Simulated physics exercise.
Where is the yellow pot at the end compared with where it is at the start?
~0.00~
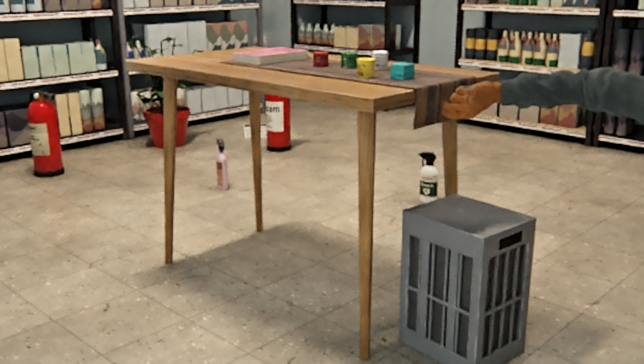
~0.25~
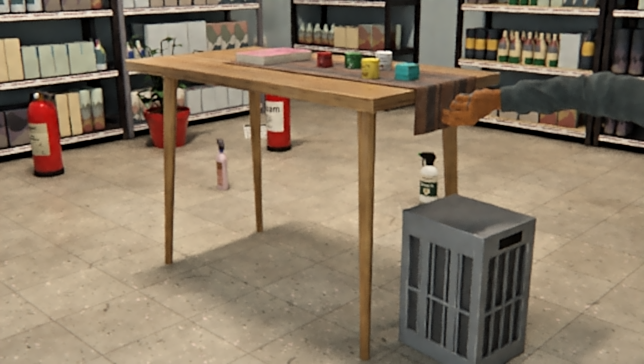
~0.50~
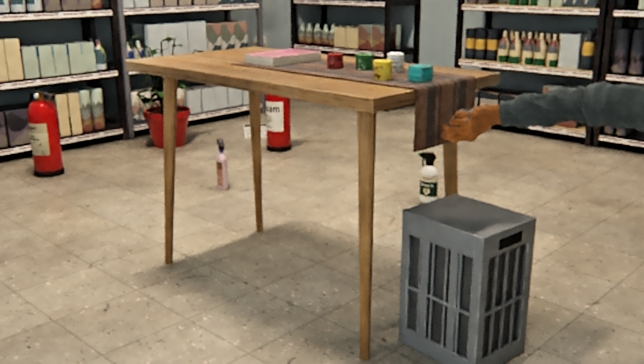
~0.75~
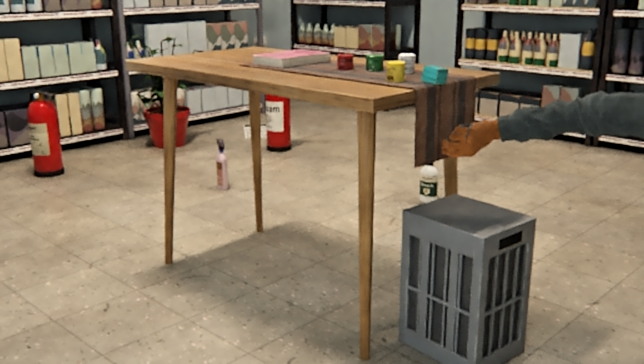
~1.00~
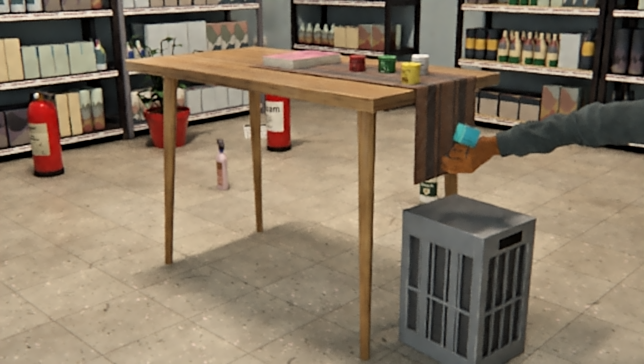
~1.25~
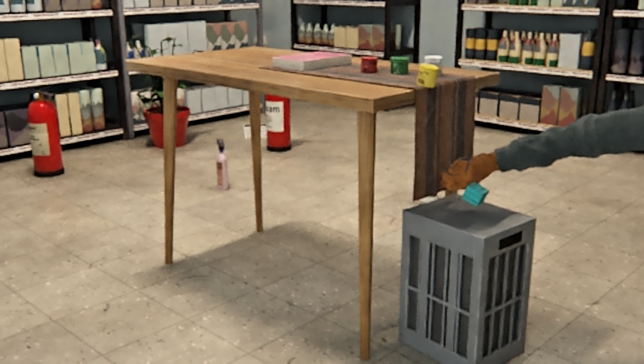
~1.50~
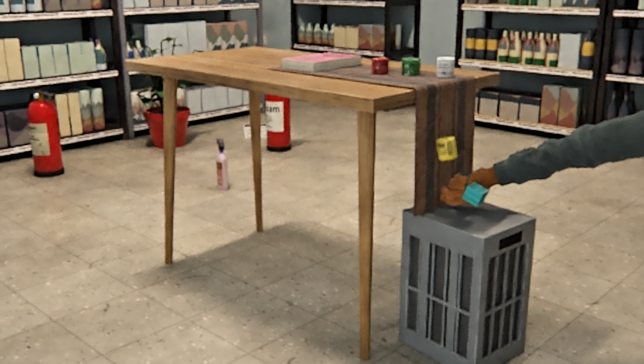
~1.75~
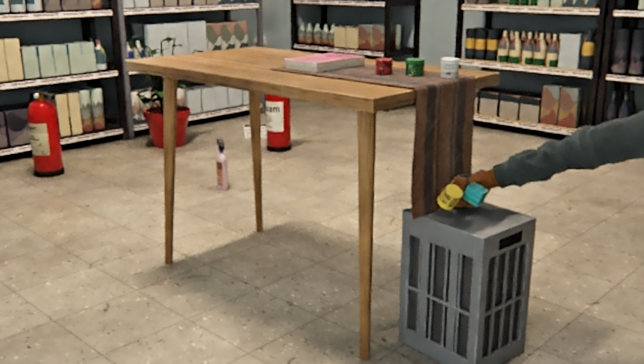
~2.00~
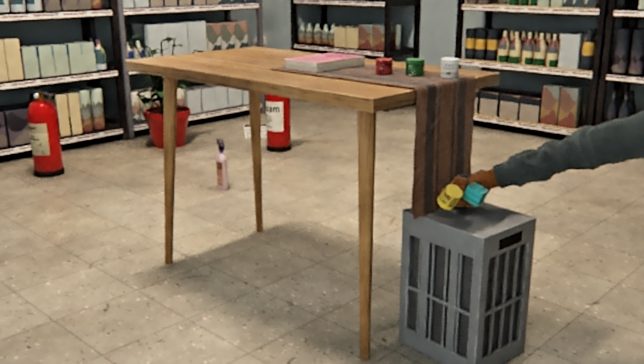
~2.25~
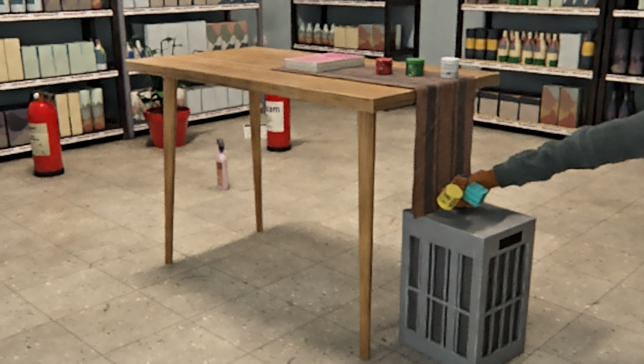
At the start it sits on the towel on the tabletop, among the other pots. By the end it is lower and further right, off the table and on top of the grey crate beside the turquoise cube.
